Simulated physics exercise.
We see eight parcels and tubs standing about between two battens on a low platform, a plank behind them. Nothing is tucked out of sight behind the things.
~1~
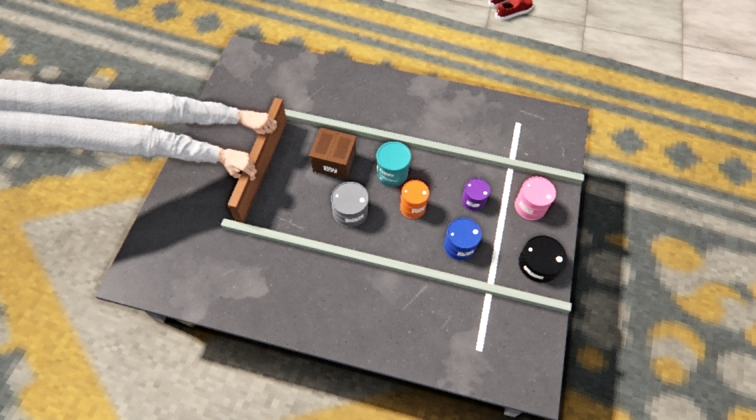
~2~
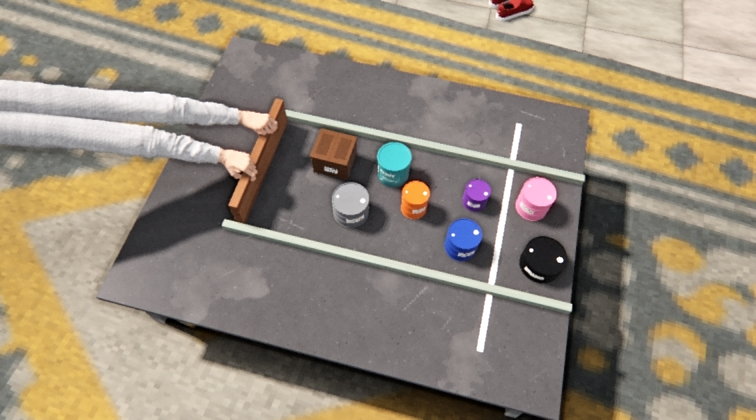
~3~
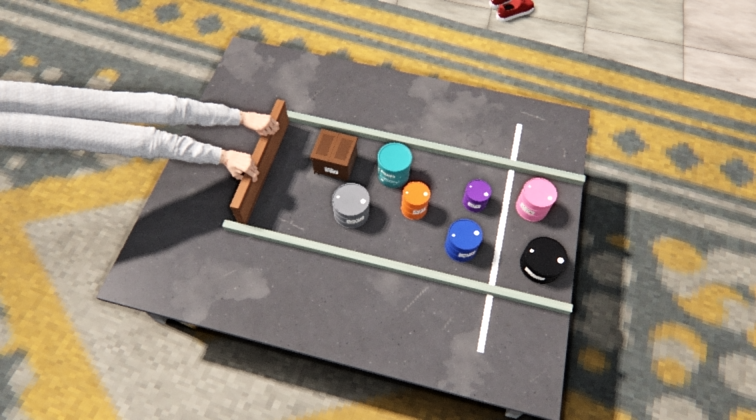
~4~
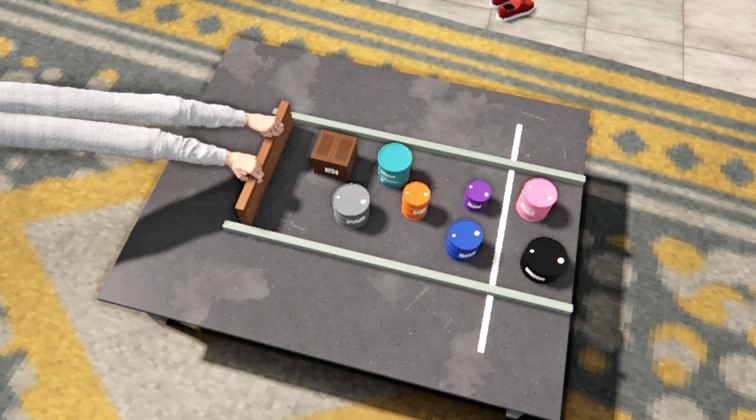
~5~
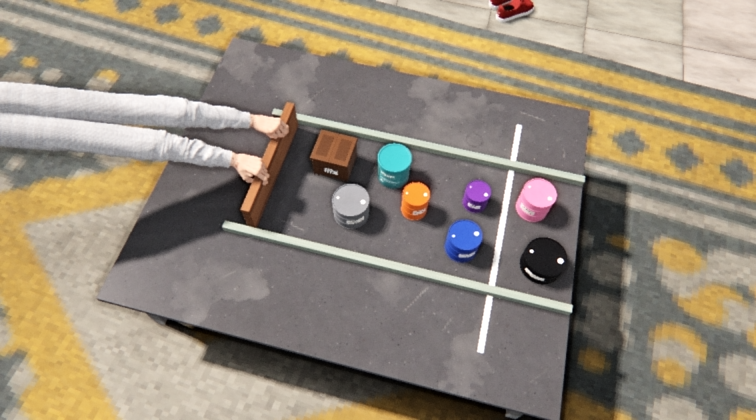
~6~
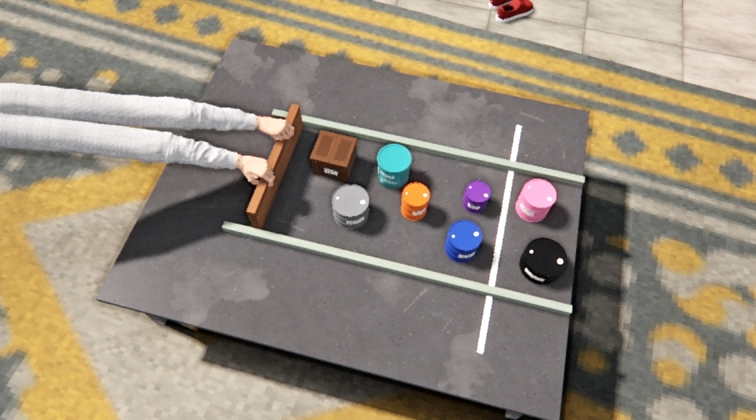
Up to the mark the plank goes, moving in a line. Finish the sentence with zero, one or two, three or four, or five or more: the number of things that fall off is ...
The number of things that fall off is one or two.
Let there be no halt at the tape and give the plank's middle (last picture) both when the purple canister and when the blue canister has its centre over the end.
(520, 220) and (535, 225), roughly.
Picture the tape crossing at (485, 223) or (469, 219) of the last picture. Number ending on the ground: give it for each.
Well, you'd get 0 the first time and 0 the second time.
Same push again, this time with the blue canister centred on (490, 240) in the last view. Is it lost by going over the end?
Lab note: From that start it stays aboard.
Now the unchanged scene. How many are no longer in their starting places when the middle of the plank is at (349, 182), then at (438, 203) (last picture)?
Note: First position 3; second position 6.
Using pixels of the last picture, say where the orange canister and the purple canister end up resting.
The first sits around (541, 230), while the other sits around (565, 232).
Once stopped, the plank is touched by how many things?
Looks like 2 of them, all told.
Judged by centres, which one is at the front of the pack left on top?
Nearest at the end: The purple canister.
Early on, none off yet; black canister at rest near (543, 261); pink canister at rest near (536, 201); purple canister at rest near (476, 197).
A while later, none off yet; black canister at rest near (543, 261); pink canister at rest near (536, 201); purple canister travelled about its own width near (508, 209).
Finally, the number that fall off is one or two; lost, pink canister and black canister.
